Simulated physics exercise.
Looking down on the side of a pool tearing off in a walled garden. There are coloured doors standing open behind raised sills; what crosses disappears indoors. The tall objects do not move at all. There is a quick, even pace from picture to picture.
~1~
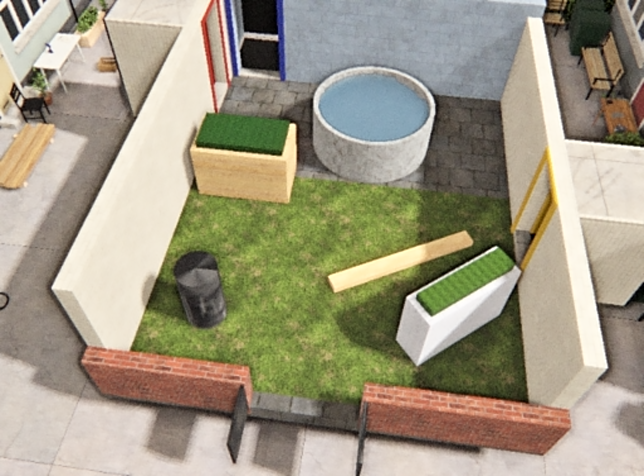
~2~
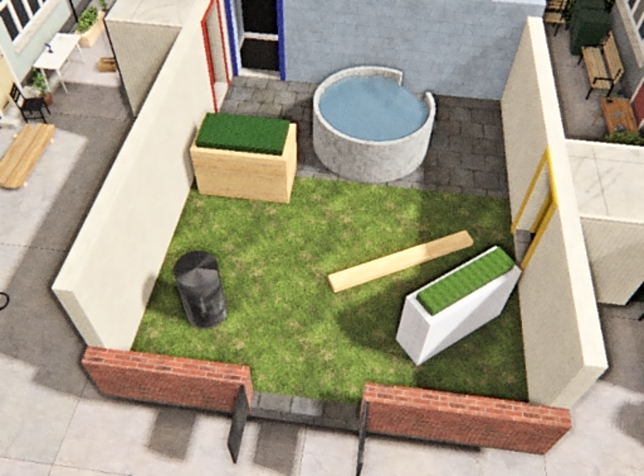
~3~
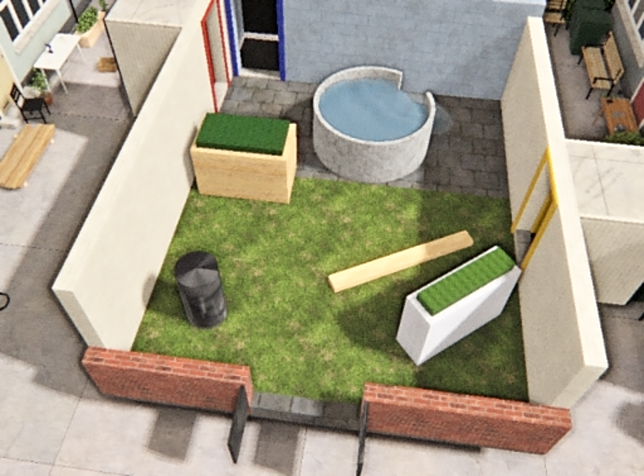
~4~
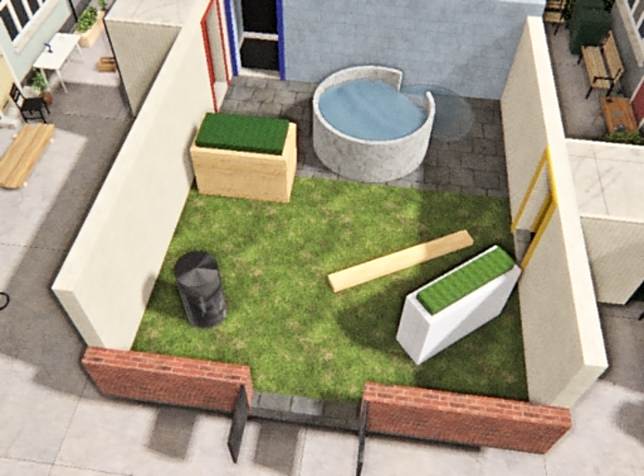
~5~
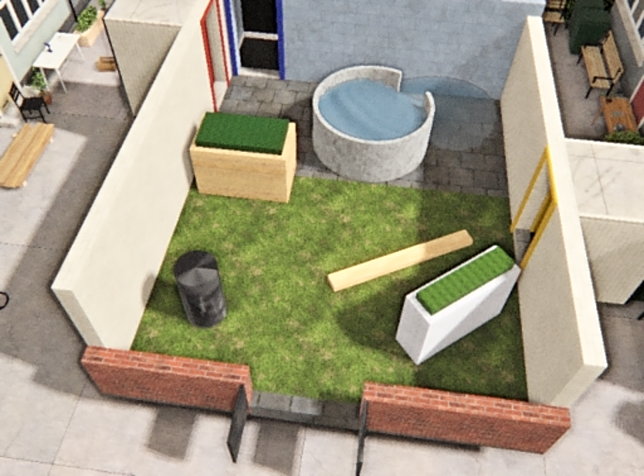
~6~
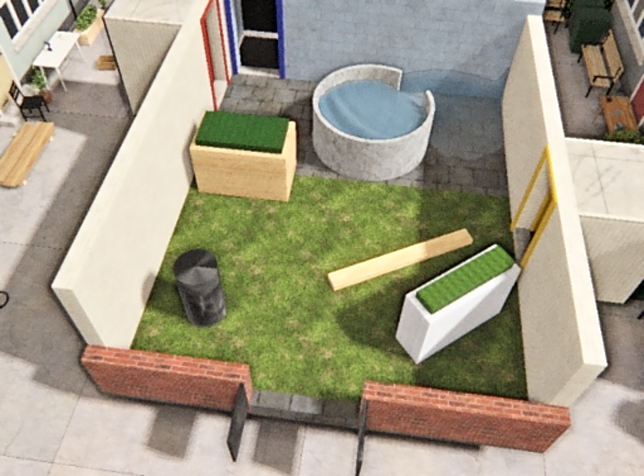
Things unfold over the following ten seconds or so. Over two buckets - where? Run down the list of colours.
As I see it, the blue door passes two buckets; the red door does not pass two buckets; the yellow door does not pass two buckets.
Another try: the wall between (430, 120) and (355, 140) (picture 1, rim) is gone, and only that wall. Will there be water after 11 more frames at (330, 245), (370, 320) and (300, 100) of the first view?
In the order given: Swamped, swamped and untouched.
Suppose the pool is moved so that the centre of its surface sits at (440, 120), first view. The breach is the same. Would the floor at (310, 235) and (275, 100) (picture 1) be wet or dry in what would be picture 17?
Bone-dry, soaked.
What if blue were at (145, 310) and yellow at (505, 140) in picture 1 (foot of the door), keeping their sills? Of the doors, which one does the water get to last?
That would be the blue door.
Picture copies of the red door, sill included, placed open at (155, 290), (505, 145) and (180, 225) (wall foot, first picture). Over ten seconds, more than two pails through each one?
Door by door: Stays short, gets past, stays short.
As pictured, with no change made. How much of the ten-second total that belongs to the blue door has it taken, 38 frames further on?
Close to 40 %.
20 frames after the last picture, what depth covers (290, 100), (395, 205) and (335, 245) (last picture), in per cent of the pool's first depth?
In order: About 2, 6 and 4 in a hundred.
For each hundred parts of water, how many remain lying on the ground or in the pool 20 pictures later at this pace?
I'd put it at about 100 per cent.
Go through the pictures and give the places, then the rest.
Still water in the pool at (374, 107), in the first picture.
Water pours out on the pool's far side and has run to a hidden place, in the second picture.
Water pours out on the pool's far side and has run to a hidden place, in the third picture.
Water pours out on the pool's far side and has run to (461, 97), in the fourth picture.
The front is at (492, 100), out from the gap on the pool's far side, in the fifth picture.
The front is at (498, 99), out from the gap on the pool's far side, in the sixth picture.
A moment on, water covers 15 % of the floor; the blue door not reached, the red door not reached, the yellow door not reached.
Next, water covers 30 % of the floor; the blue door wet at the sill, nothing in, the red door not reached, the yellow door wet at the sill, nothing in.
Then, water covers 50 % of the floor; the blue door under two buckets in, the red door wet at the sill, nothing in, the yellow door wet at the sill, nothing in.
Later, water covers 85 % of the floor; the blue door under two buckets in, the red door wet at the sill, nothing in, the yellow door wet at the sill, nothing in.
In the end, water covers 95 % of the floor; the blue door over two buckets in, the red door wet at the sill, nothing in, the yellow door wet at the sill, nothing in.
